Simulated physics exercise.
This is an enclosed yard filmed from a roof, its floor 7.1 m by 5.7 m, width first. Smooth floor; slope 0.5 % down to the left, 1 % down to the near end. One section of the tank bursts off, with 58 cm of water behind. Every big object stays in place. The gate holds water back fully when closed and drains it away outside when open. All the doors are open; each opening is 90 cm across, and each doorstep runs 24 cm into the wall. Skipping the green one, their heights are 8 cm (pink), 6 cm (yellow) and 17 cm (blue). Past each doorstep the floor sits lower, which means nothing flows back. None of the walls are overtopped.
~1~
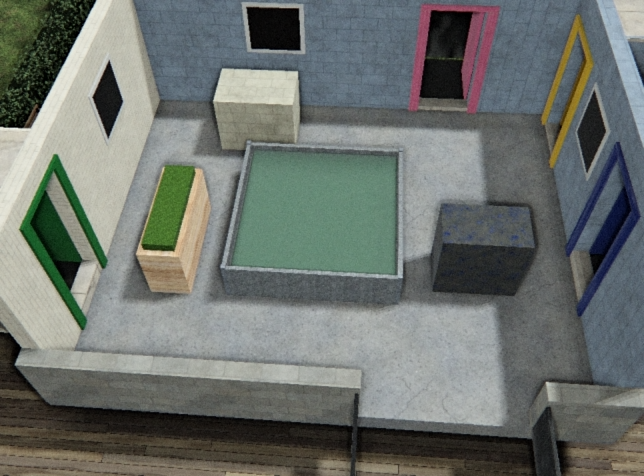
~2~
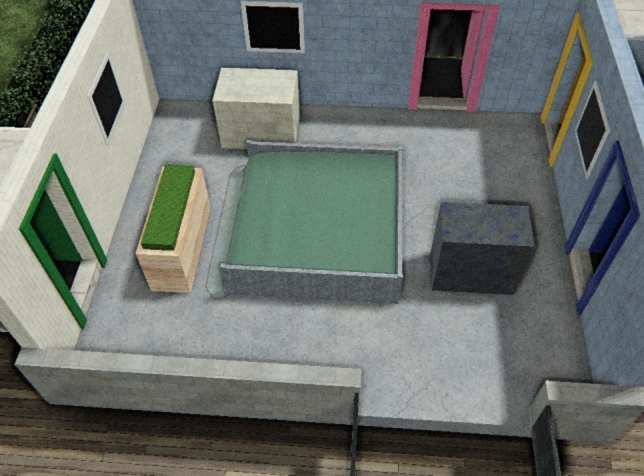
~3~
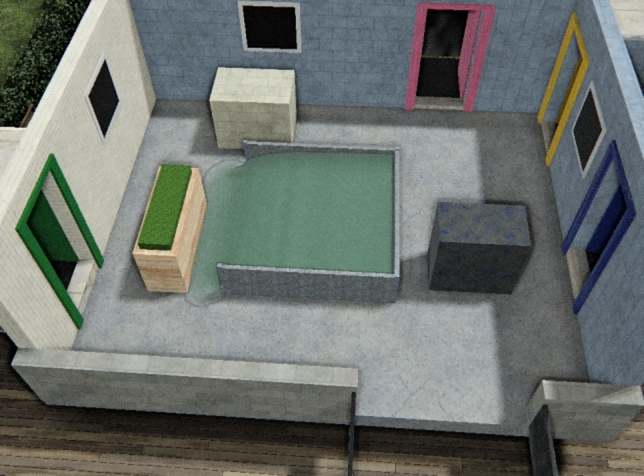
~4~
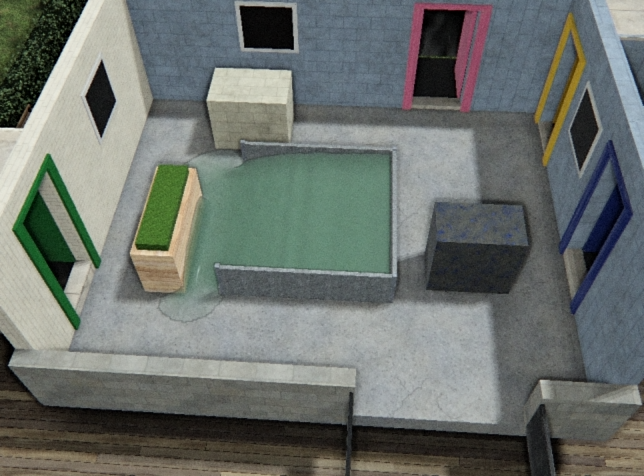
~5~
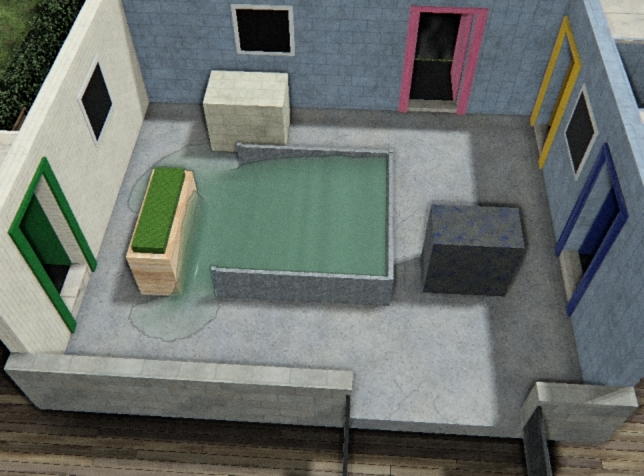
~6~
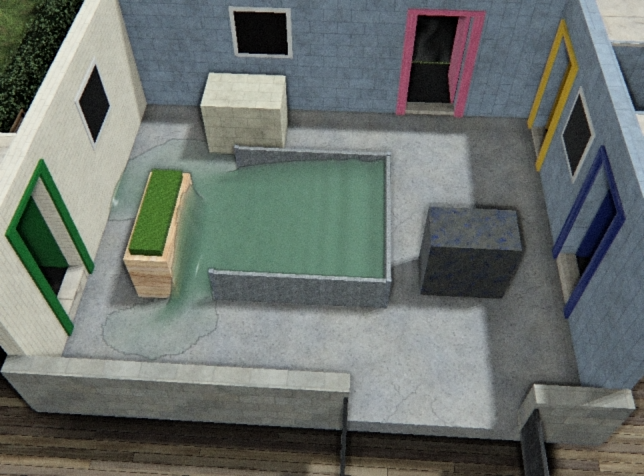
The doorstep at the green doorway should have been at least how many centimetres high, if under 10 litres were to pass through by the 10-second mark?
At least some 19 cm.
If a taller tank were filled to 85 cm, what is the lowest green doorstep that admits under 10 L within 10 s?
It would take a step of about 28 cm.
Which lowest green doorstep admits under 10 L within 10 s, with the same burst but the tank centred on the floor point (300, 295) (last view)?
You'd need some 31 cm.
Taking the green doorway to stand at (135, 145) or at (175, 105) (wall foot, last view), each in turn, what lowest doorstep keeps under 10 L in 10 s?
28 and 36 cm.
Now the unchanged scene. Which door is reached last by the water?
It's the blue one.
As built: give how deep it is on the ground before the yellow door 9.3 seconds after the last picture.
6.5 cm.
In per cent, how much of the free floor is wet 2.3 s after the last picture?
I'd say near 45 percent is wet.
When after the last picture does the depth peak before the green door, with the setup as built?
Around 4.5 seconds.
Then, 0.7 s after the last picture water covers 25 % of the floor, deepest (46 cm) near (209, 271); it has not reached the green door.
Then, 2.3 s after the last picture water covers 45 % of the floor, deepest (34 cm) near (147, 108); 13 cm at the green door, 0 litres in over its 23 cm doorstep.
Then, 9.3 s after the last picture water covers 100 % of the floor, deepest (16 cm) near (61, 361); 15 cm at the green door, 0 litres in over its 23 cm doorstep.
At the green door as built, the water peaked near 23 cm, 4.5 s after the last picture.
Run again over the same 10 s with other heights there, 42 litres in over 15 cm, 3 litres over 20.5 cm. The limit of 10 litres is kept from about 19 cm up.
